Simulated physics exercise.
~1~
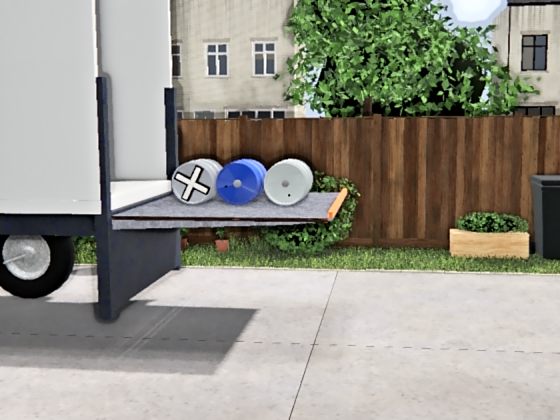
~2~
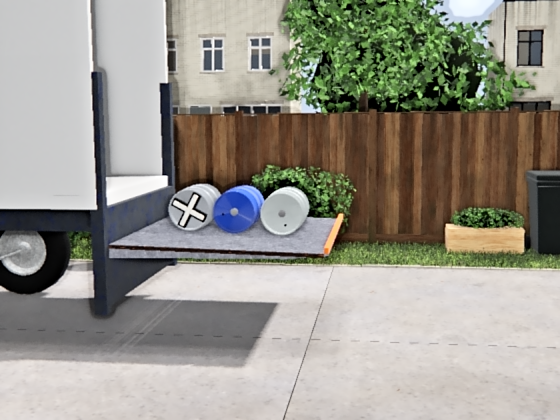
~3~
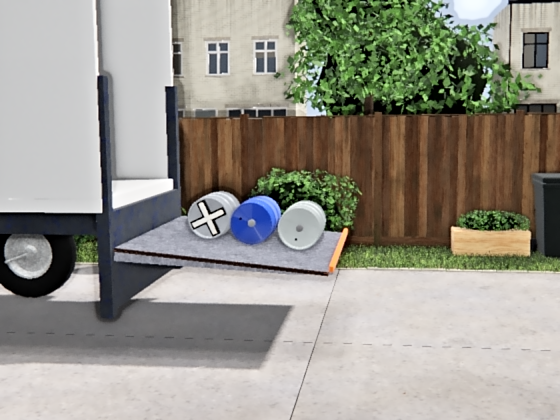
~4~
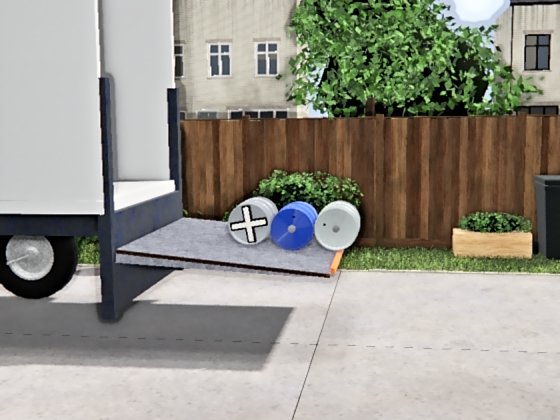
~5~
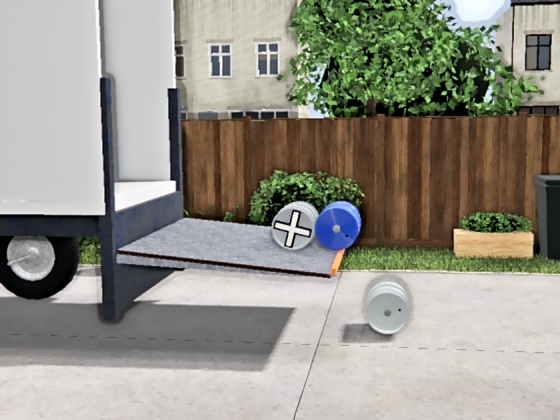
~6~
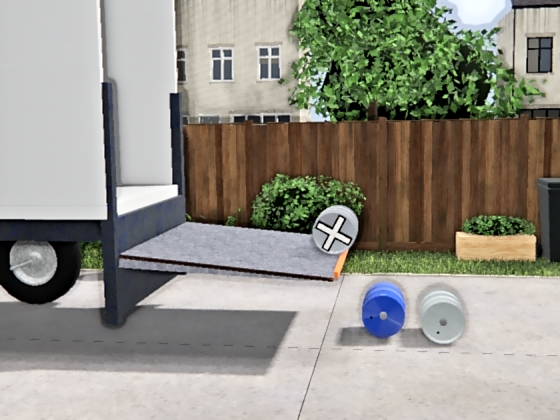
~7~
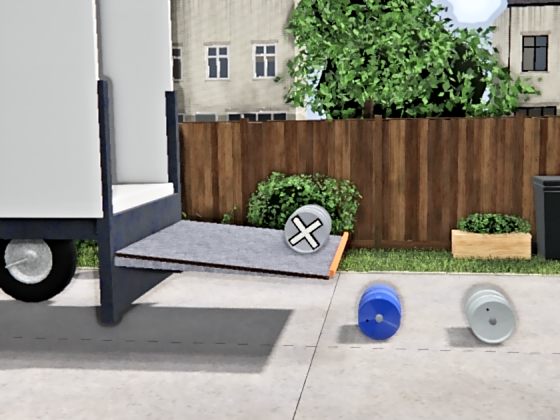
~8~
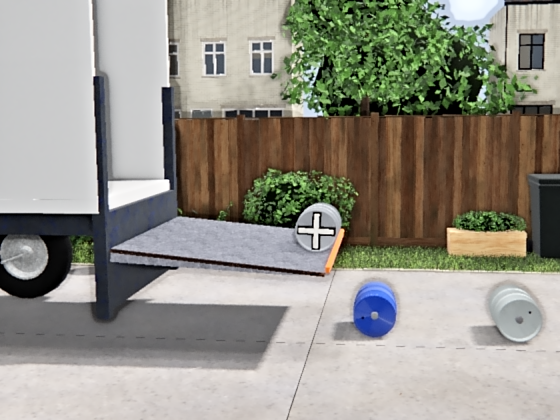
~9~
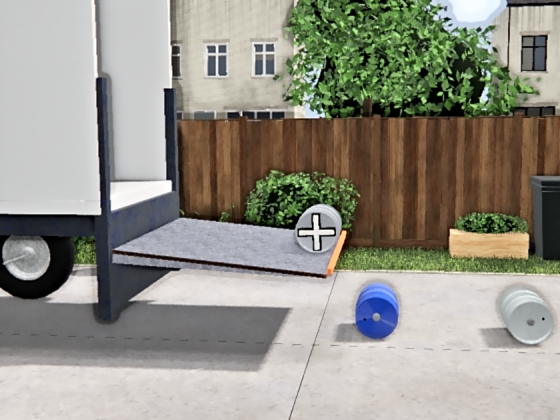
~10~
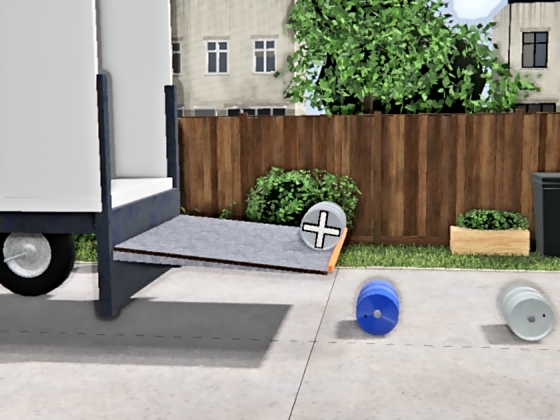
Three kegs roll down the tilting plate; blue and grey drop off, the crossed one stays.
